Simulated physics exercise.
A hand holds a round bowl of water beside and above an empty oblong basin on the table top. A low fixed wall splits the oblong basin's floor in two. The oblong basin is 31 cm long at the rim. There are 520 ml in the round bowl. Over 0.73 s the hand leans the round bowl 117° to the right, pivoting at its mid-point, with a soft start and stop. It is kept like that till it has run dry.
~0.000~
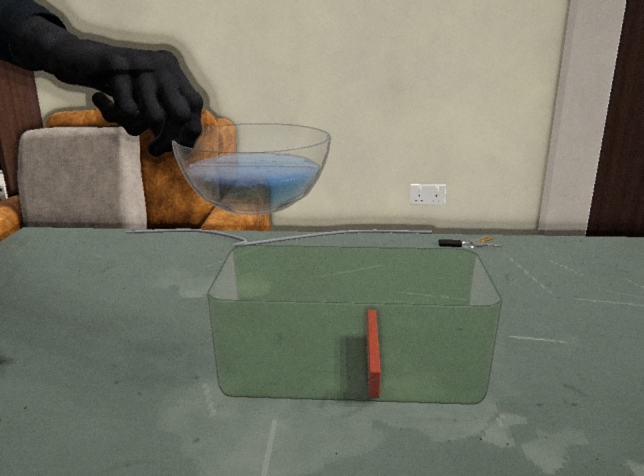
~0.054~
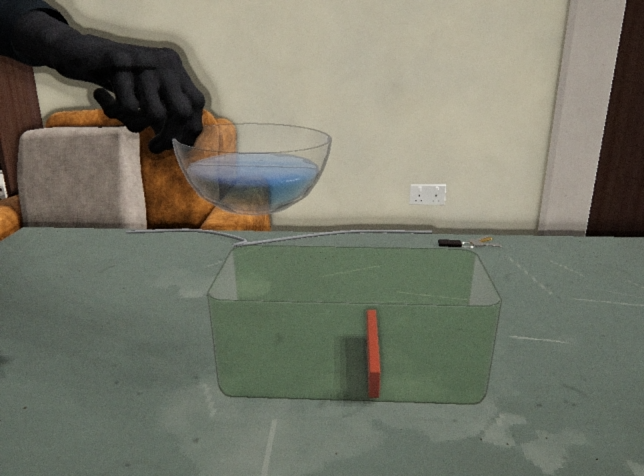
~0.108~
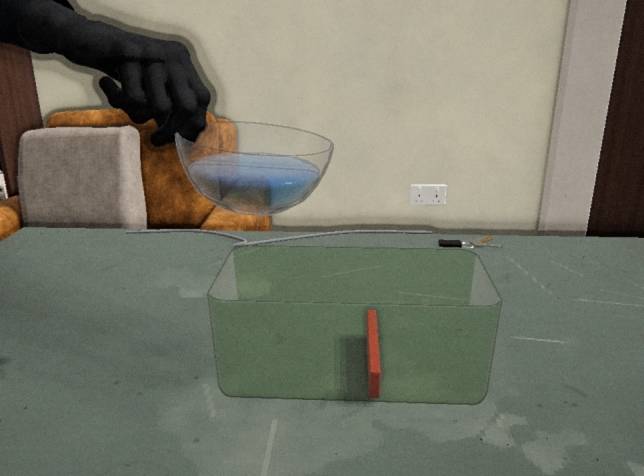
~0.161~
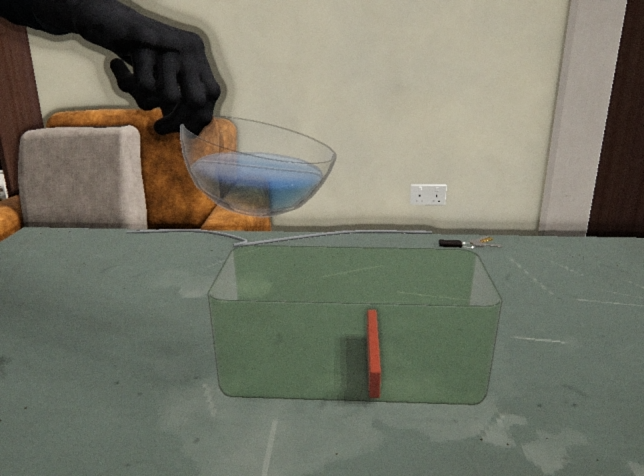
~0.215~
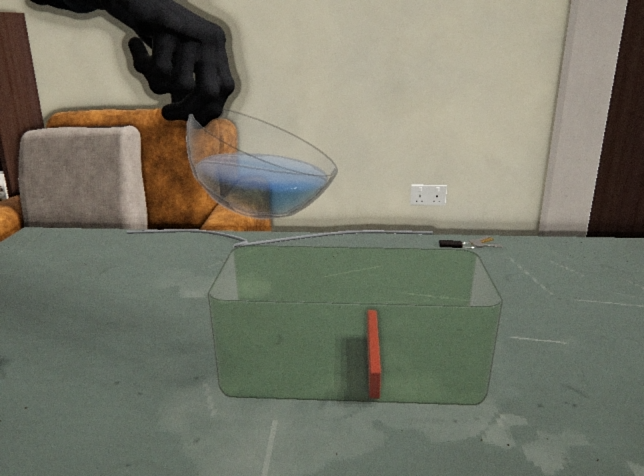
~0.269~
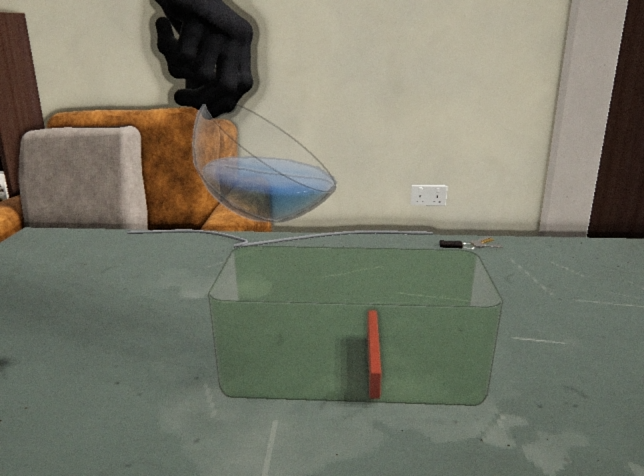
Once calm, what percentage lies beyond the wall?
The far part has some 29 per cent.
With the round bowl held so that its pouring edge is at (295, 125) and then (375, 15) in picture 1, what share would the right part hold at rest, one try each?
First 10, then 65 per cent.
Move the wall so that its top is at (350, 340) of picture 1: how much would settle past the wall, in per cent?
Then about 55 per cent.
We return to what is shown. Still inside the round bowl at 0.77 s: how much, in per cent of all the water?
About 0 per cent.
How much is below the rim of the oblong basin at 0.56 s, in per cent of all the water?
About 72 per cent.
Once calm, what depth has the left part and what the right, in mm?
Some 14 mm on the left and 8 mm on the right.
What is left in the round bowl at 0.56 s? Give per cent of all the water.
Near 8 in a hundred.
After 0.56 s the tilt is 102° and 8 per cent is still to pour, 51 is left of the wall and 20 right of it.
After 0.77 s the tilt is 117° and 0 per cent is still to pour, 70 is left of the wall and 27 right of it.
After 0.99 s the tilt is 117° and 0 per cent is still to pour, 69 is left of the wall and 29 right of it.
After 1.23 s the tilt is 117° and 0 per cent is still to pour, 69 is left of the wall and 29 right of it.
In the end 69 per cent lies left of the wall, 29 right of it and 2 outside.
